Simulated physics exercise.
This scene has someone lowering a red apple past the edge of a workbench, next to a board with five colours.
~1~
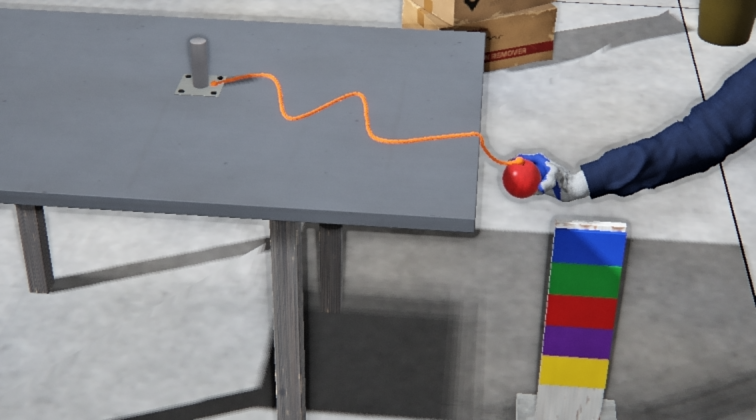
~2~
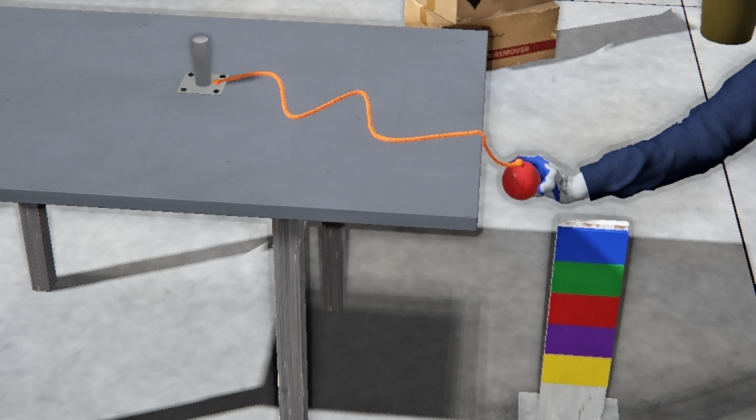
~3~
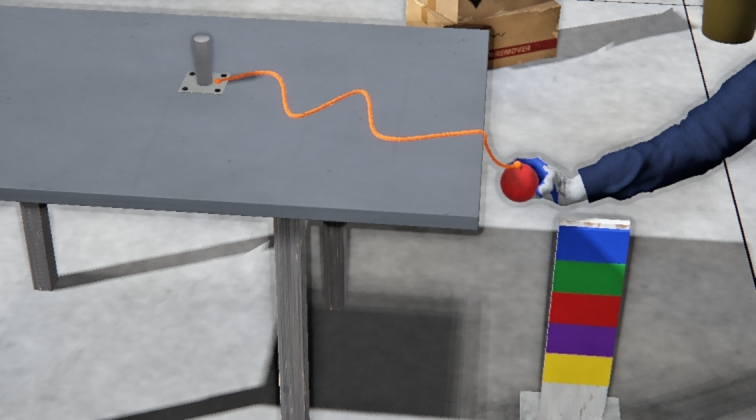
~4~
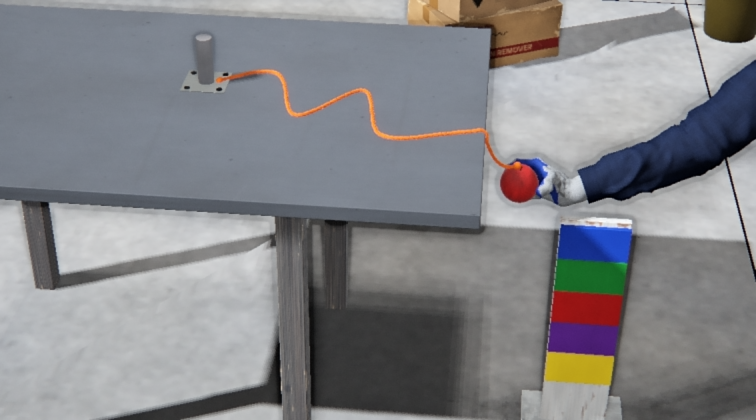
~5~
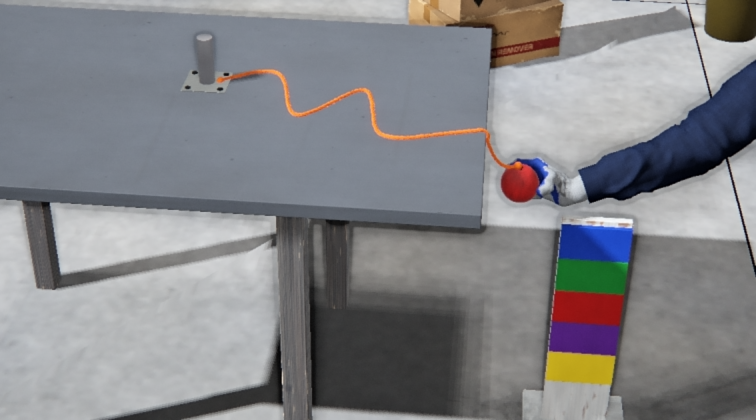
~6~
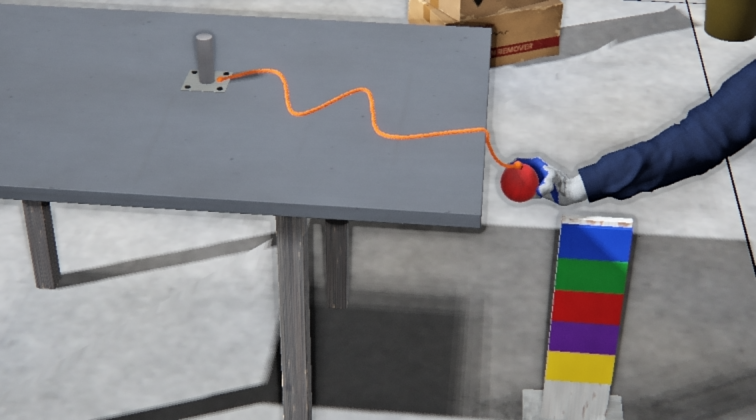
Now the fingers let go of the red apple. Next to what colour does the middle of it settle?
Next to purple.
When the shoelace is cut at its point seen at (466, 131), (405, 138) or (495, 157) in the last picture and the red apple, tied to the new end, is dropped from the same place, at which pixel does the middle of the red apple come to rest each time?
In that order: (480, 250), (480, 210) and (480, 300).
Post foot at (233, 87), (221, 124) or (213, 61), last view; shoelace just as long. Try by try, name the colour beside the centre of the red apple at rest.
Taking them in turn: Yellow; yellow; purple.
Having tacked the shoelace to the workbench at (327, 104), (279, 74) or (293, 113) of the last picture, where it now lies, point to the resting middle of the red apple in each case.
Try 1: (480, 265); try 2: (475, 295); try 3: (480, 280).
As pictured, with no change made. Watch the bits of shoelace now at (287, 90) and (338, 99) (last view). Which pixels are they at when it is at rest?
End positions: About (318, 95) and about (422, 109).
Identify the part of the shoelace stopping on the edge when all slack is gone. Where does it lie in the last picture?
Roughly (372, 106).
Soon after, apple near (506, 320); level with purple.
Then, apple near (453, 308); level with purple.
Further on, apple near (482, 320); level with purple.
At rest, apple near (473, 322); level with purple. Its centre hangs level with the purple band.
